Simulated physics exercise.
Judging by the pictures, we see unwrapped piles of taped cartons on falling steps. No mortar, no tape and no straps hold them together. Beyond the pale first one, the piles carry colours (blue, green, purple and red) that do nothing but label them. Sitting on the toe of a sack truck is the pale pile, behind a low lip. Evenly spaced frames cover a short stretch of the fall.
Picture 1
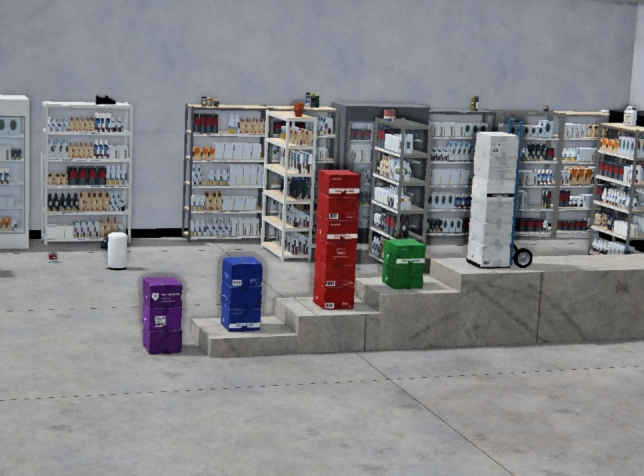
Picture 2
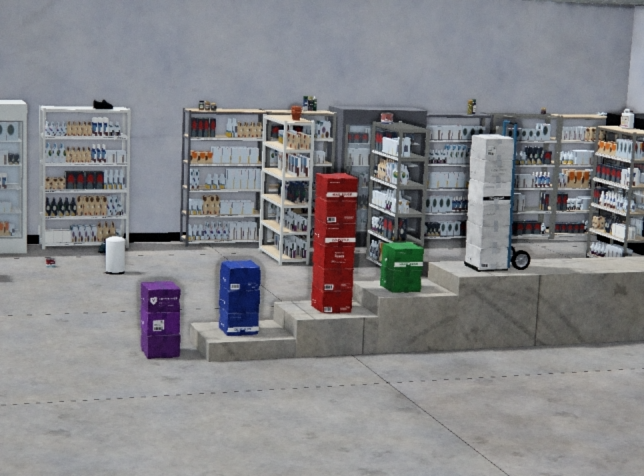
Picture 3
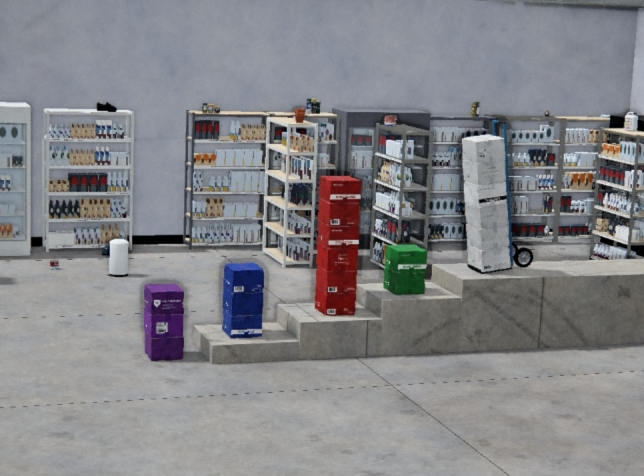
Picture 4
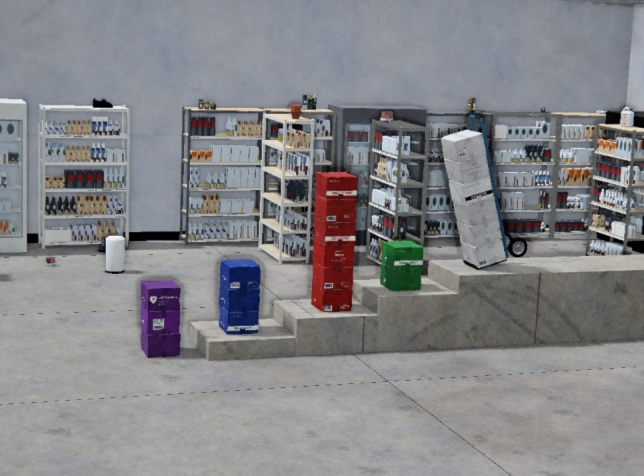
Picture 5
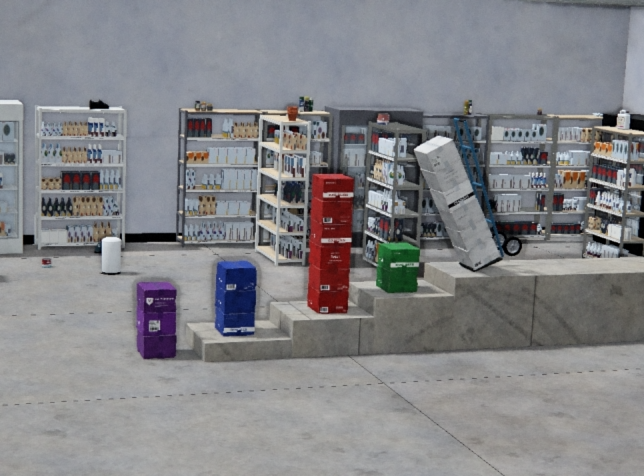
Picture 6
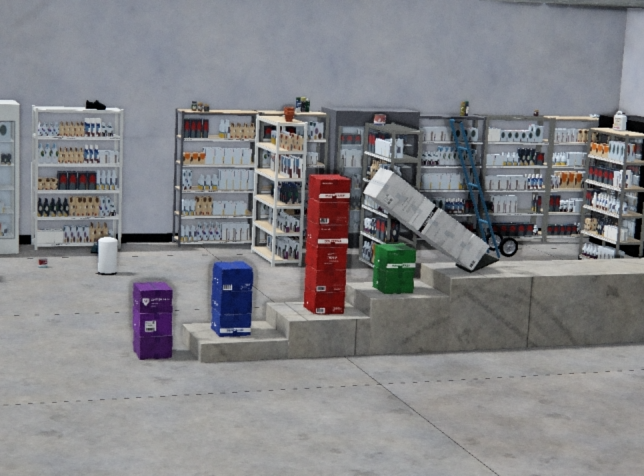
White stack of boxes leaning steadily left from a blue hand truck, above green, red, blue and purple stacks on descending steps.
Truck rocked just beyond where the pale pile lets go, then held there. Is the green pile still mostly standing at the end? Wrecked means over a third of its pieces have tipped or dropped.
Yes, it stays up.
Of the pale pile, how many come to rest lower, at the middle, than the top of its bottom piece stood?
The number is 5.
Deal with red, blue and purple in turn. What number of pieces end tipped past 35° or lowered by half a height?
By colour: Red 5, blue 0, purple 0.
Just after the last frame, 6 of the pale pile down; none of the 2 green cartons down (0 of 14 in all colours); top green carton unmoved.
A moment on, 6 of the pale pile down; none of the 2 green cartons down (0 of 14 in all colours); top green carton moved a little; top red carton tilted a little.
Further on, 6 of the pale pile down; none of the 2 green cartons down (5 of 14 in all colours); top green carton moved a little; top red carton tilted steeply, about its own height lower.
Then, 6 of the pale pile down; none of the 2 green cartons down (5 of 14 in all colours); top green carton moved a little; top red carton on its side.
When it is over, 6 of the pale pile down; none of the 2 green cartons down (5 of 14 in all colours); top green carton moved a little; top red carton on its side. In pixels of the last frame, middles, top green carton near (393, 258), top red carton near (176, 320).
